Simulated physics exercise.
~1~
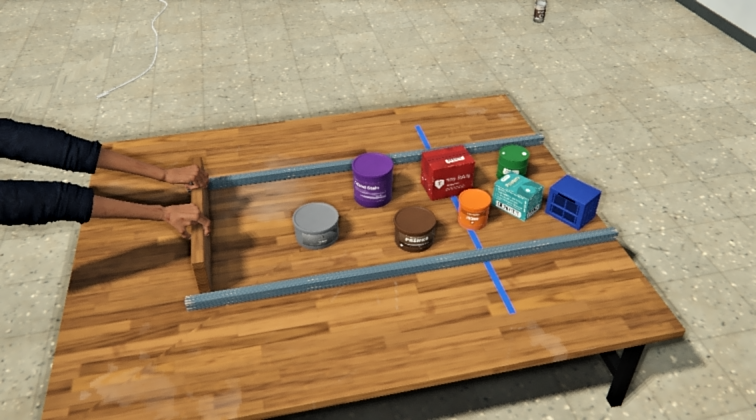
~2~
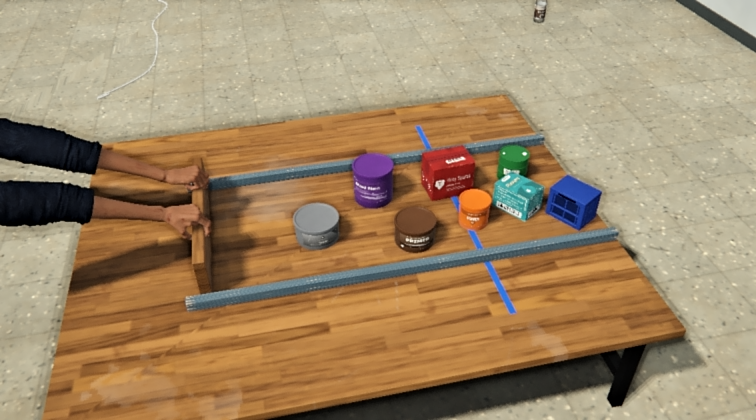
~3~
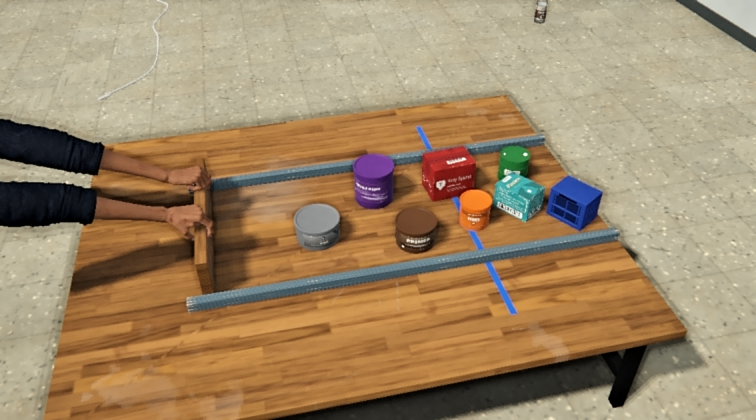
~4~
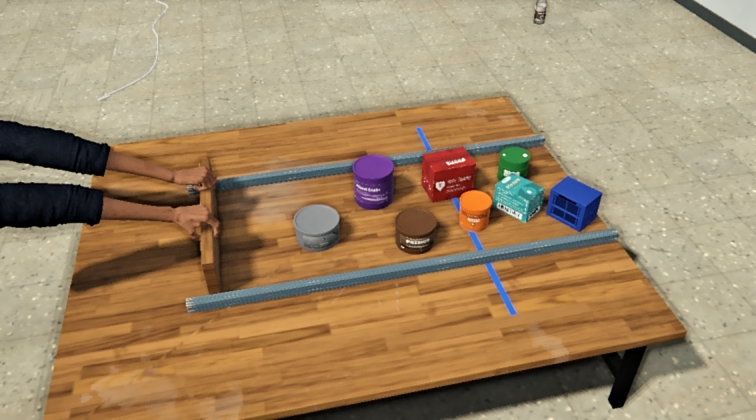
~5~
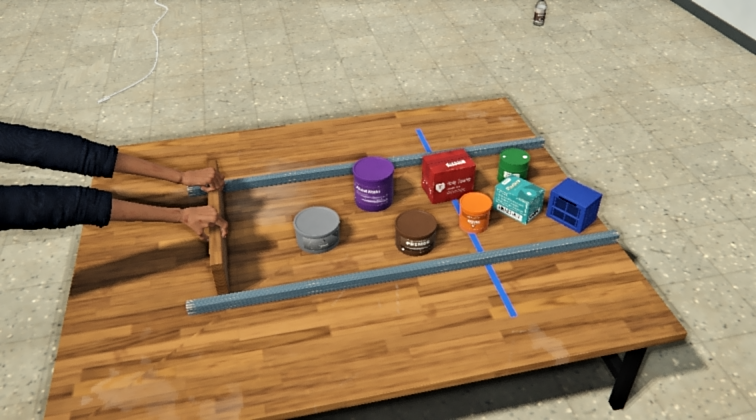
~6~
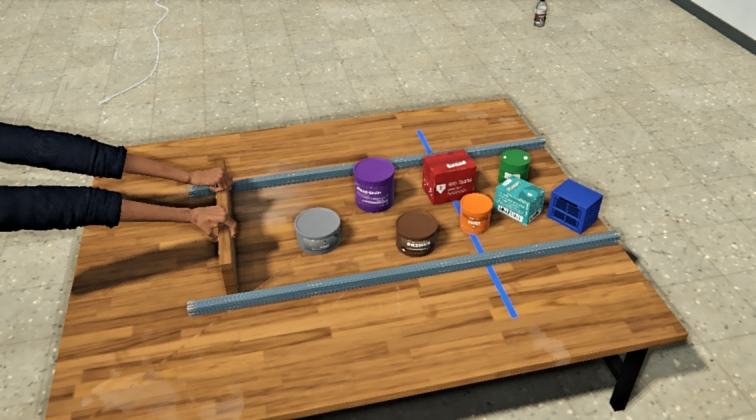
Two hands sliding a wooden plank slightly right between two rails on a table, the colourful tubs and boxes ahead staying untouched.
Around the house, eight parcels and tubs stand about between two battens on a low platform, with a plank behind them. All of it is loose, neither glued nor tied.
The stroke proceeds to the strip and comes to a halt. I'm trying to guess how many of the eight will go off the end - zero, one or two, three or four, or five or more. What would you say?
The push is going to send nothing over the edge.
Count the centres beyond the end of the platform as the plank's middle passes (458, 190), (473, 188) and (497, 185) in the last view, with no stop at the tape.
Respectively, 0, 0 and 1.
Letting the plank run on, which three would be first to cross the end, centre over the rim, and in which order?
First comes the green canister, followed by the blue crate, and then the red parcel.
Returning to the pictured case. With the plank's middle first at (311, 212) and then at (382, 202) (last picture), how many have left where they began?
Counts: 1 / 3.
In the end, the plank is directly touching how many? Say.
3 in contact.
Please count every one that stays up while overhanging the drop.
The figure is 0.
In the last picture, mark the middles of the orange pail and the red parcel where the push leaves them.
Going in order, first (519, 213) and next (511, 170).
Soon after, none off yet; blue crate at rest near (574, 206); green canister at rest near (514, 169); turquoise box at rest near (519, 200).
At rest, the number that fall off is zero.
